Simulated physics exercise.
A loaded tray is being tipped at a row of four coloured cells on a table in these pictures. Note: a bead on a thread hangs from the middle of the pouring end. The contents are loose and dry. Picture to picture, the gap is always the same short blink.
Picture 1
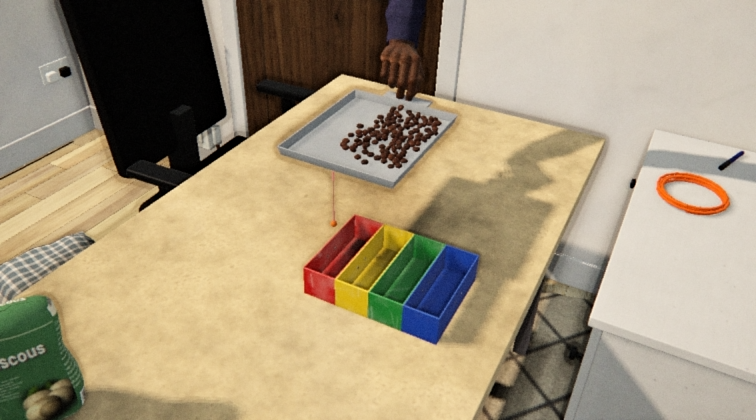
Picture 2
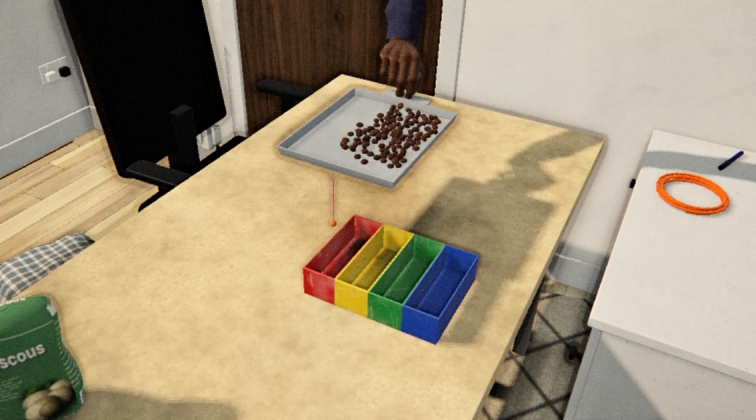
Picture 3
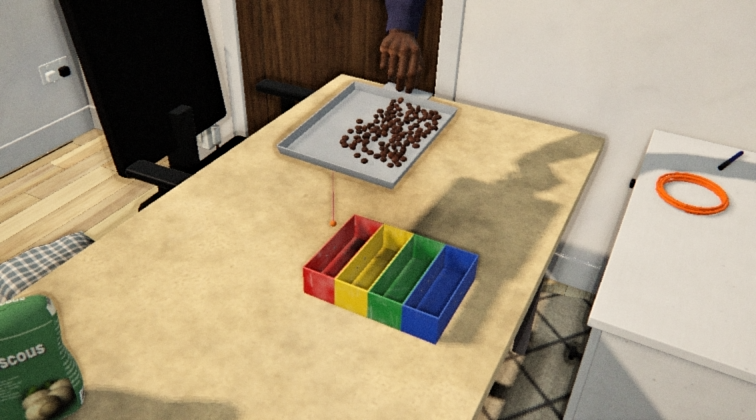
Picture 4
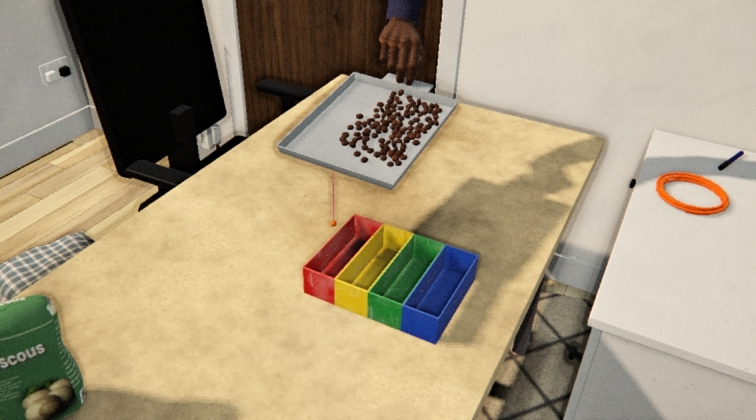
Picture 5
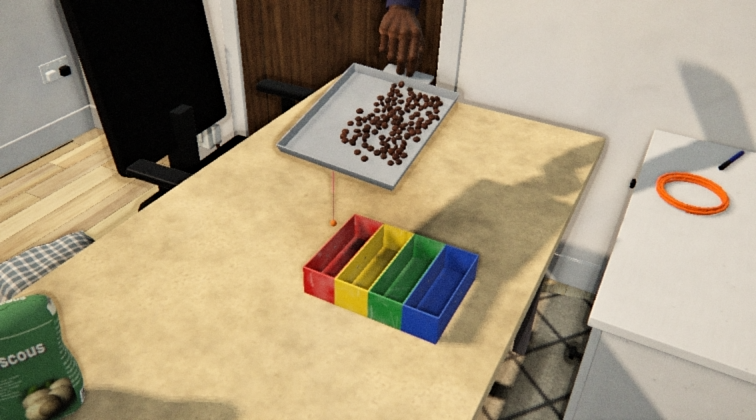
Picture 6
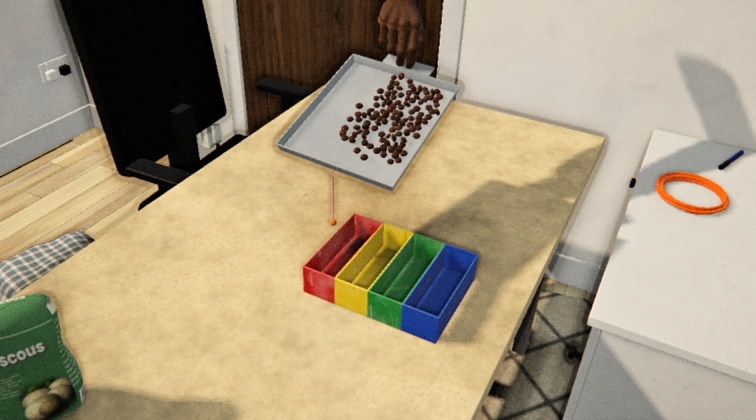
A grey tray of brown drops slowly tilts as its far end rises beneath a hand.
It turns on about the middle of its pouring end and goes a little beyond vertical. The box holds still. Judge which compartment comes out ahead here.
I would say the yellow compartment.
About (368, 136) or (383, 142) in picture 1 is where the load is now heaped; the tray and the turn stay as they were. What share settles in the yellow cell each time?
That would be 50 per cent, and then 50 per cent.
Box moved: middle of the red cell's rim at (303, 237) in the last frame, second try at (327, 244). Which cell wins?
Try one: The cell in green; try two: The yellow cell.
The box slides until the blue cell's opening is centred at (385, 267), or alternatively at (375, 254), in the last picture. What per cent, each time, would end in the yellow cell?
About 10 per cent, then about 0 per cent.
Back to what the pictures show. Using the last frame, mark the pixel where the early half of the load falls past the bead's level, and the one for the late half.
Earlier half at (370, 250), later half at (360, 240).
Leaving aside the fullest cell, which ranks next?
The red one.
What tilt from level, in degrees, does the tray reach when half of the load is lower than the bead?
Roughly 85 degrees of tilt.
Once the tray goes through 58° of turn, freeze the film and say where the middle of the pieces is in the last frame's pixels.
The middle of the load sits near (368, 170).
Soon after the last picture, tray tipped steeply; nearly all on the tray; a small part falling or outside the box.
A little later, tray tipped right over; about a quarter on the tray; about a third in the yellow cell; about a quarter in the red cell; a small part in the green cell; a small part falling or outside the box.
Later still, tray tipped past a quarter turn; about half in the yellow cell; about a third in the red cell; a small part in the green cell; a small part falling or outside the box.
At rest, tray tipped past a quarter turn; about half in the yellow cell; about a third in the red cell; a small part in the green cell; none in the blue cell; a small part outside the box.
